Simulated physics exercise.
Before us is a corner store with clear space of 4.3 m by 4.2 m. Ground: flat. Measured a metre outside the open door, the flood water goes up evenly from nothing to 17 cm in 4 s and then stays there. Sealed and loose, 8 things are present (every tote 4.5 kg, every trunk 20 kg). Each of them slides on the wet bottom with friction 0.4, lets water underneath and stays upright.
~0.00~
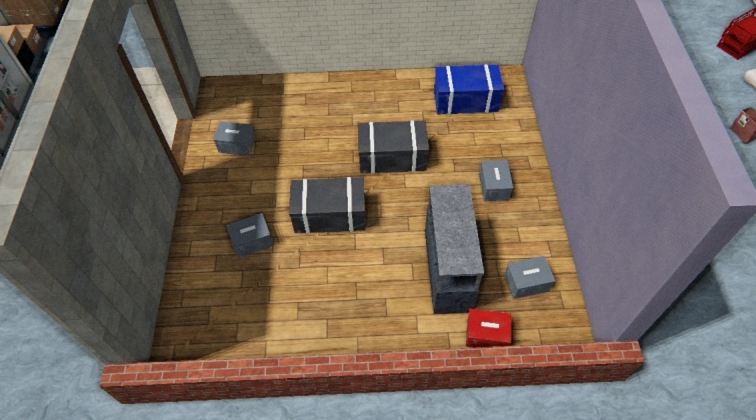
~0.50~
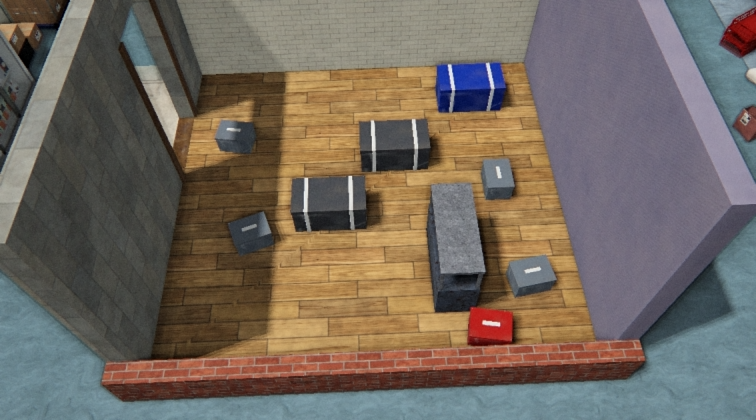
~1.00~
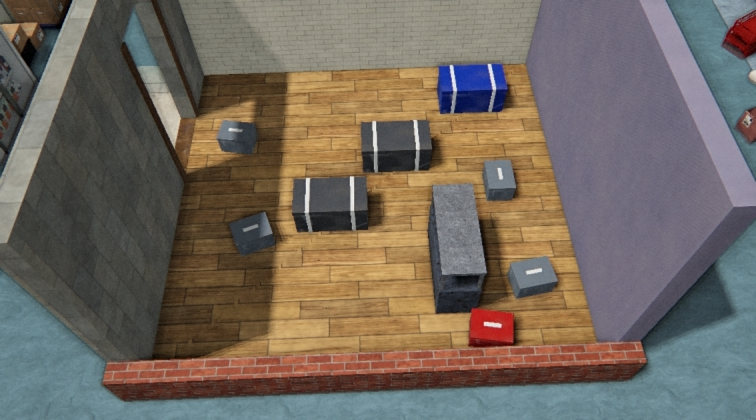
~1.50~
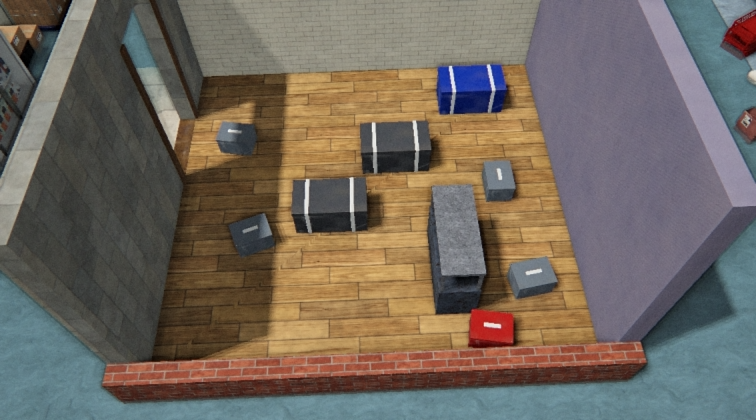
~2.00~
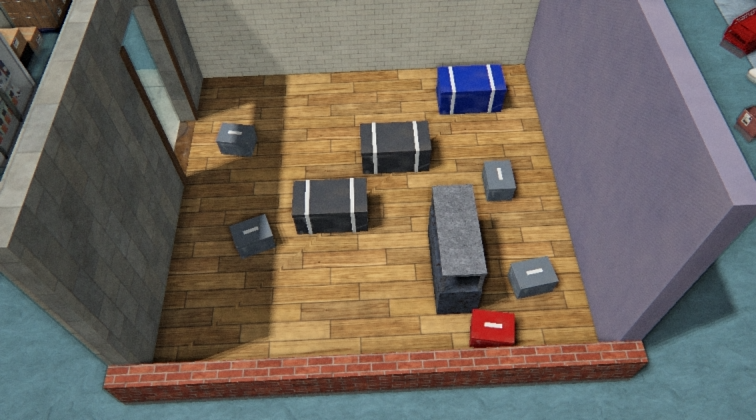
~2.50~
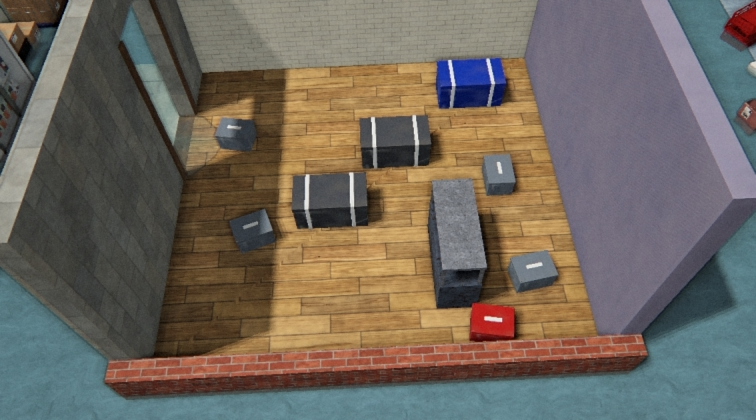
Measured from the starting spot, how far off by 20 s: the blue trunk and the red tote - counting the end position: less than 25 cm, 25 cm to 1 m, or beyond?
Outcome: The blue trunk is far from its start, the red tote is far from its start.
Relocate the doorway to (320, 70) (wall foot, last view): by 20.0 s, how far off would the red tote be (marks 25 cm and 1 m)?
Then the red tote would have gone a long way.
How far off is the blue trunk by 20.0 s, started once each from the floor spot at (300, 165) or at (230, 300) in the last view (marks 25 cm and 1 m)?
First try it drifts well away, second try it drifts well away.
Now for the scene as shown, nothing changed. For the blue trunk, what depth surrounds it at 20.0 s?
I'd say around 11 cm.
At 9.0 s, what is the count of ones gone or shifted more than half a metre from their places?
The answer is 1.
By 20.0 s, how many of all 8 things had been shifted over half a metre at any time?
8.
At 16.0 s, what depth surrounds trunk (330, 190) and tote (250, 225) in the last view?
Roughly 6 and 5 cm.
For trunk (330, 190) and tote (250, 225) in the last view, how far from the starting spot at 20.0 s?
In turn: 80 cm, 200 cm.
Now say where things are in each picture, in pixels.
The first frame shows the blue trunk at (469, 78), on the bottom; the red tote at (490, 325) rests on the ground; water covers 0.0 m2; 0 of 8 have shifted.
The second frame shows the blue trunk at (471, 76) rests on the ground; the red tote at (491, 324), on the bottom; 0.0 m2 under water; 0 of 8 have shifted.
The third frame shows the blue trunk at (473, 77), on the bottom; the red tote at (492, 325), on the bottom; 0.0 m2 under water; 0 of 8 have shifted.
The fourth frame shows the blue trunk at (472, 78), on the bottom; the red tote at (492, 326) rests on the ground; 0.0 m2 under water; 0 of 8 have shifted.
The fifth frame shows the blue trunk at (471, 78) rests on the ground; the red tote at (493, 326) rests on the ground; 0.0 m2 under water; 0 of 8 have shifted.
The sixth frame shows the blue trunk at (471, 72), on the bottom; the red tote at (493, 320), on the bottom; water covers 0.2 m2; 0 of 8 have shifted.
After 4.0 s the blue trunk is near (471, 72), 0.0 m from its start, aground; the red tote is near (493, 320), 0.0 m from its start, aground; 0 afloat.
After 9.0 s the blue trunk is near (485, 76), 0.2 m from its start, aground; the red tote is near (493, 320), 0.0 m from its start, aground; 2 afloat.
After 16.0 s the blue trunk is near (547, 242), 2.5 m from its start, afloat; the red tote is near (214, 238), 3.0 m from its start, afloat; 8 afloat.
After 20.0 s the blue trunk is near (562, 266), 2.8 m from its start, afloat; the red tote is near (353, 148), 2.5 m from its start, afloat; 8 afloat.
